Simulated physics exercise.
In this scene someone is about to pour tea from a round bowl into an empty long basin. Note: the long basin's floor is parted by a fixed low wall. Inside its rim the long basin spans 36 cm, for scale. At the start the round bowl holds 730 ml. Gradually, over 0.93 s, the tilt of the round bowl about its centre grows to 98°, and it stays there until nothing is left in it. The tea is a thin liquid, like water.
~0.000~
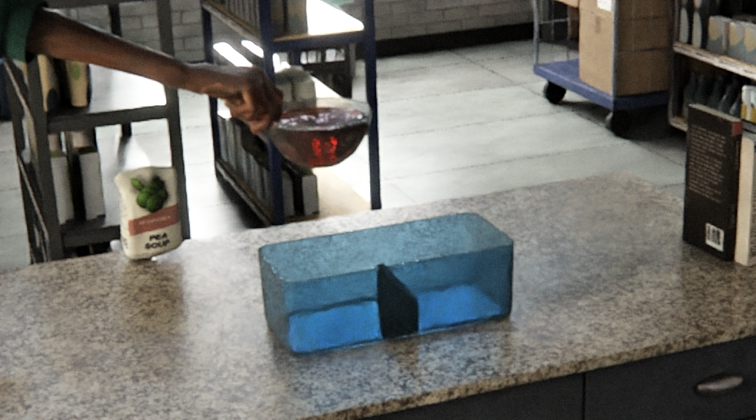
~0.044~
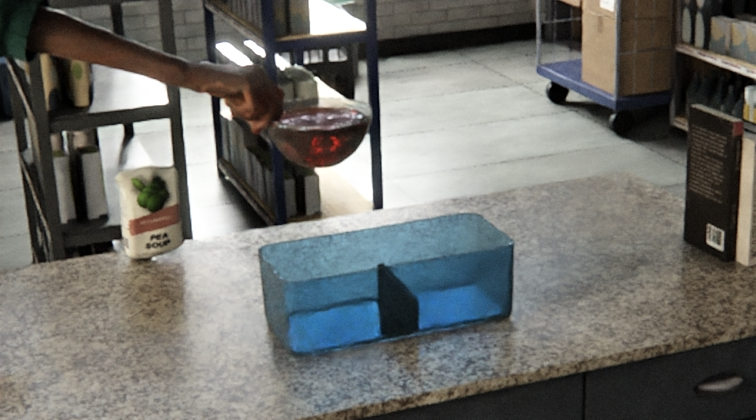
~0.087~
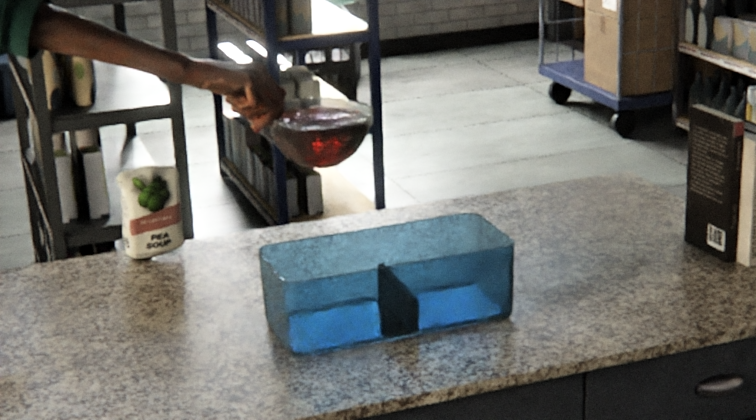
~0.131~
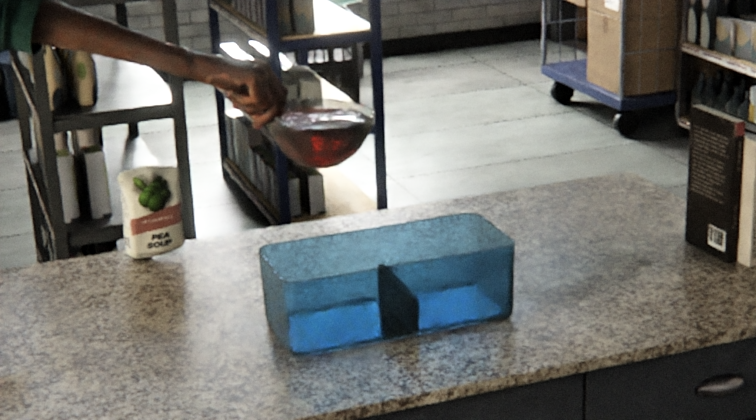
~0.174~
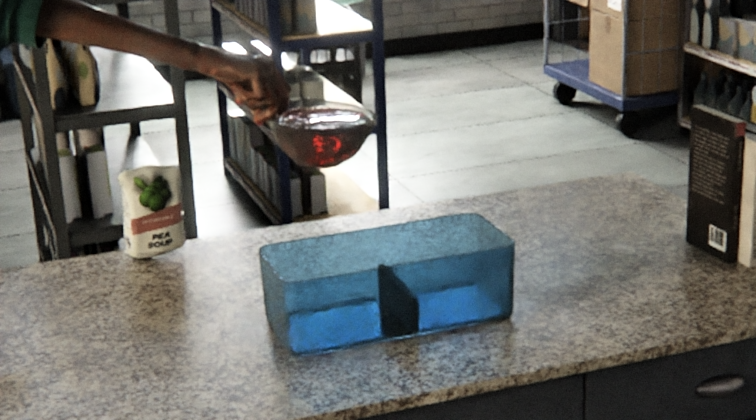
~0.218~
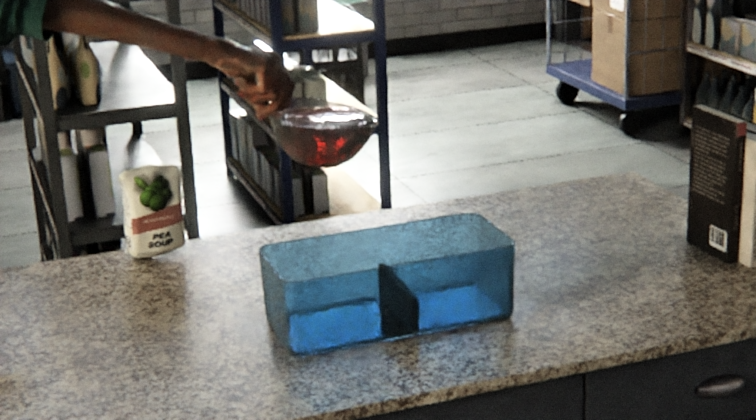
A hand held a clear round bowl of reddish tea above a divided blue basin on a speckled counter, beside a pea soup carton, and slowly tilted the bowl slightly to the right.
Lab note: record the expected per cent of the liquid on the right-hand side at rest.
Expected right-hand share: 87 per cent.
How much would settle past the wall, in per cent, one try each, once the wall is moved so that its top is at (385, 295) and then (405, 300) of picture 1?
Try 1: 85 %; try 2: 65 %.
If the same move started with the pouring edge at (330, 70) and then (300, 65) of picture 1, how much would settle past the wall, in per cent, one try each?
It comes to 50 per cent, and then 5 per cent.
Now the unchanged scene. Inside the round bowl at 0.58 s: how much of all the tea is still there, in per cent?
Roughly 40 %.
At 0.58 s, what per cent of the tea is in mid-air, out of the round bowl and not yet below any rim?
46 per cent.
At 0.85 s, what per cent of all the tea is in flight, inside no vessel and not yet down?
12 in a hundred, give or take.
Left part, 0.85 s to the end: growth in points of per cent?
Roughly 8 in a hundred.
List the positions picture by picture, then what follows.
It leans 0°; its right rim is at (369, 106); the tea meets the walls at (267, 126) and (365, 112); the long basin's rim runs from (270, 266) to (495, 228); the wall's top is at (396, 281), in the first picture.
It leans 1°; its right rim is at (369, 107); the tea meets the walls at (268, 125) and (365, 112), in the second picture.
It leans 2°; its right rim is at (370, 108); the tea meets the walls at (268, 124) and (366, 113), in the third picture.
It leans 5°; its right rim is at (371, 110); the tea meets the walls at (270, 123) and (367, 115), in the fourth picture.
It leans 8°; its right rim is at (372, 114); the tea meets the walls at (271, 123) and (368, 115), in the fifth picture.
It leans 13°; its right rim is at (374, 118); the tea meets the walls at (274, 122) and (371, 115), in the sixth picture.
After 0.58 s the tilt is 68° and 40 per cent is still to pour, 1 is left of the wall and 13 right of it.
After 0.85 s the tilt is 96° and 1 per cent is still to pour, 5 is left of the wall and 82 right of it.
After 1.13 s the tilt is 98° and 0 per cent is still to pour, 12 is left of the wall and 87 right of it.
After 1.43 s the tilt is 98° and 0 per cent is still to pour, 12 is left of the wall and 87 right of it.
In the end 12 per cent lies left of the wall, 87 right of it and 1 outside.
